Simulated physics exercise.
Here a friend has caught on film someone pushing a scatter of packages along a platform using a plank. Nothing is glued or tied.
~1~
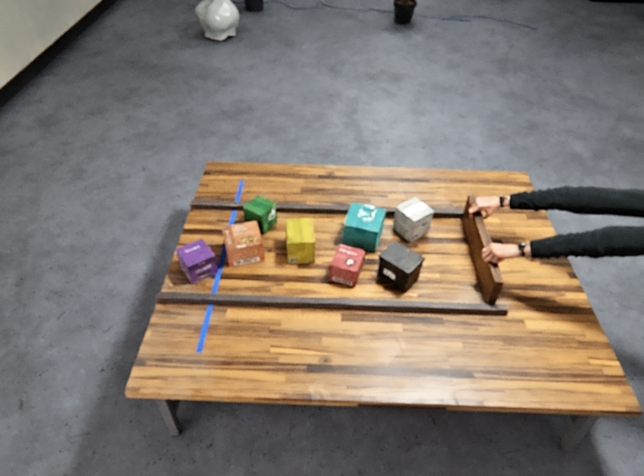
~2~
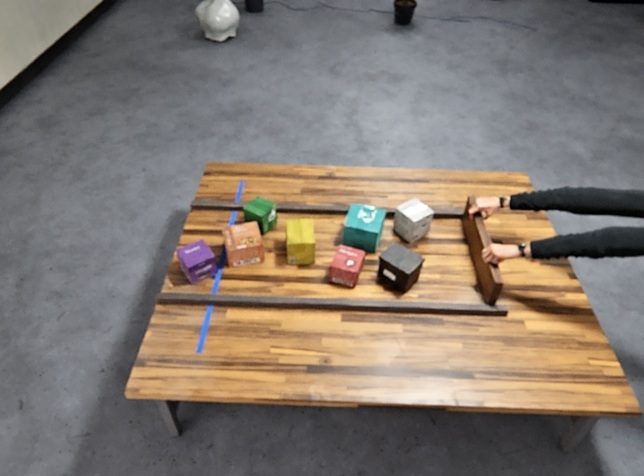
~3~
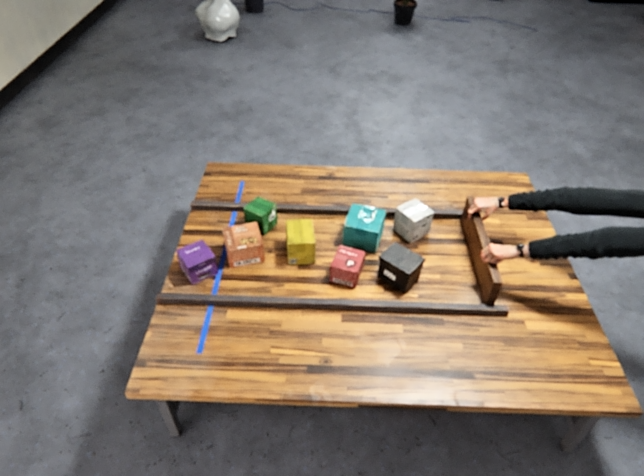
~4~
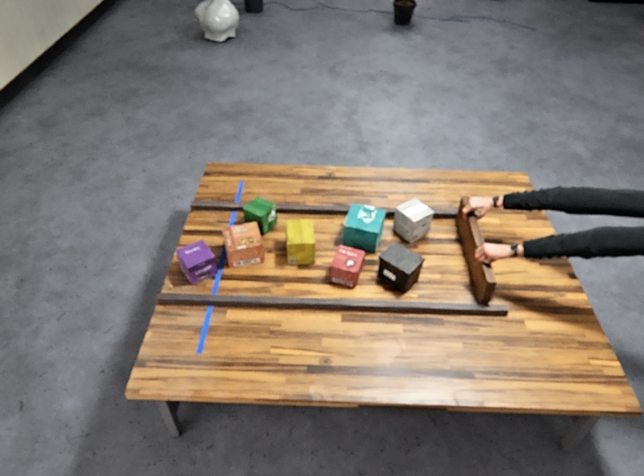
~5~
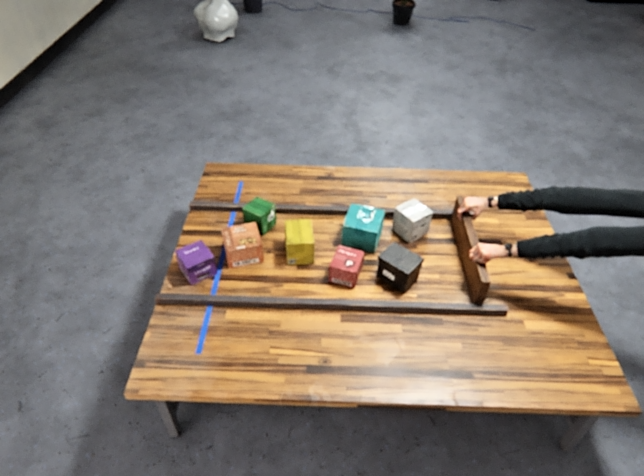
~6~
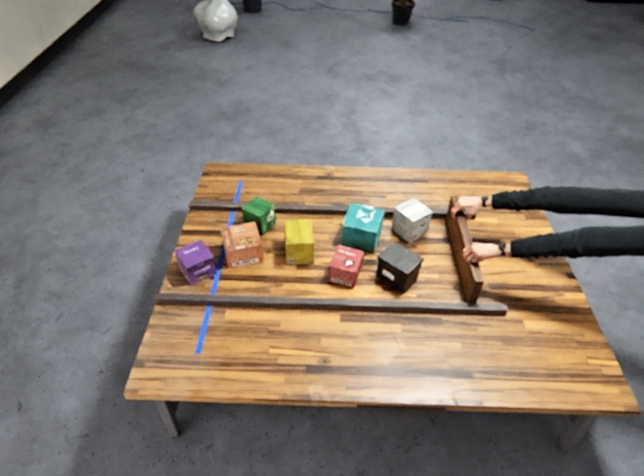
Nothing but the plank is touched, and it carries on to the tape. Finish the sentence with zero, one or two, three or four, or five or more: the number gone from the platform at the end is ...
The number gone from the platform at the end is three or four.
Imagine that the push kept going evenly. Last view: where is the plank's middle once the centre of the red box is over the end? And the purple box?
I reckon its middle sits around (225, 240) and then around (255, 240).
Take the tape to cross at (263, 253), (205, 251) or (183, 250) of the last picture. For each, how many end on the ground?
Try 1: 0; try 2: 5; try 3: 8.
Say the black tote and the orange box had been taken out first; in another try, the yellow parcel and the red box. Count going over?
First try 1, second try 2.
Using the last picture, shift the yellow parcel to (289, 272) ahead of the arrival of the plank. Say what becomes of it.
It goes off the edge.
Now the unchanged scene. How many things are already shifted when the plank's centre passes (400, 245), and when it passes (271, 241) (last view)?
At the first spot the count is 4, and at the second it is 8.
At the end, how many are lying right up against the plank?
That comes to 3.
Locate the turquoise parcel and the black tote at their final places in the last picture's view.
In the last picture they sit at about (206, 233) and about (196, 271).
A little later, none off yet; purple box at rest near (196, 262); orange box at rest near (242, 245); green parcel at rest near (259, 216).
Next, none off yet; purple box at rest near (193, 262); orange box shifted about its own width near (214, 235); green parcel at rest near (259, 216).
When it is over, the number that fall off is three or four; down, yellow parcel, orange box and purple box.
